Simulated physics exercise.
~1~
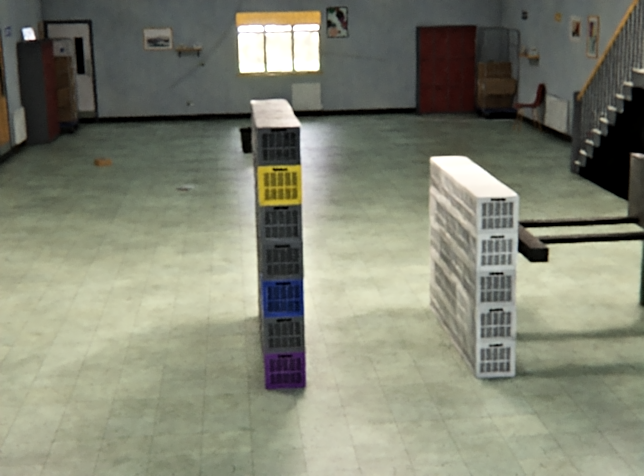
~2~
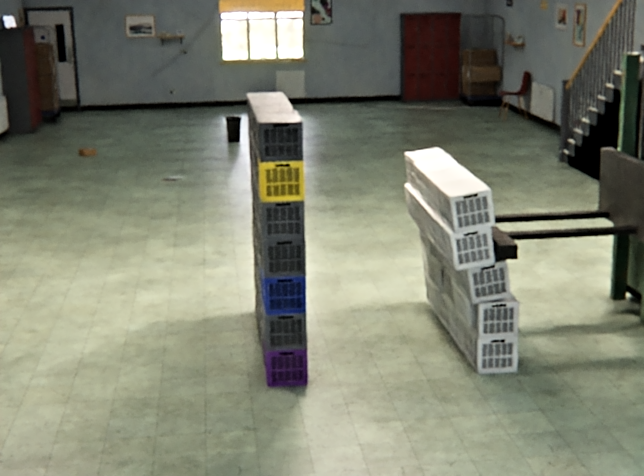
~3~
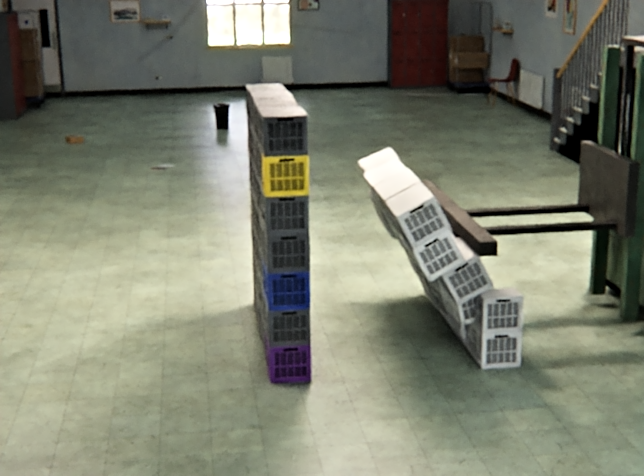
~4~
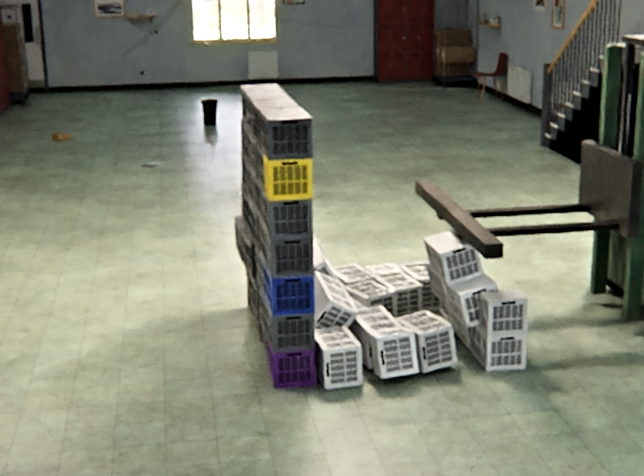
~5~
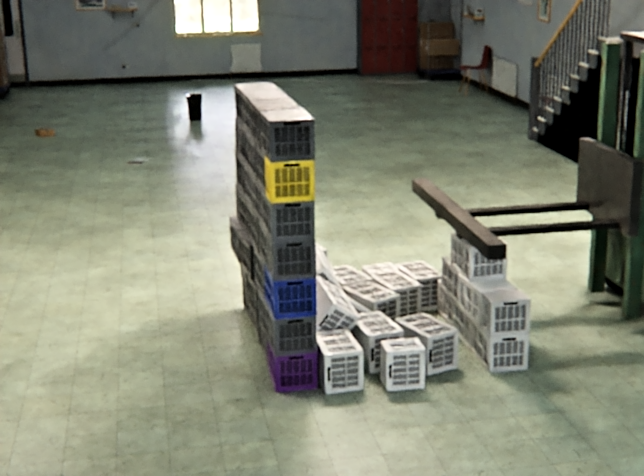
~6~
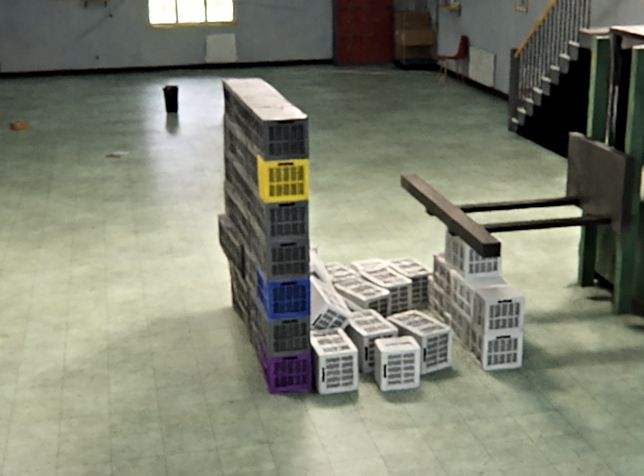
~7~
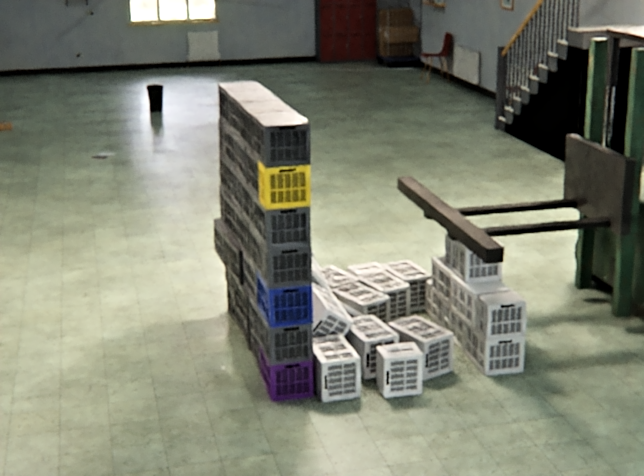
A beam on a lift truck topples much of the pale crate wall against the dark wall, which stays standing.
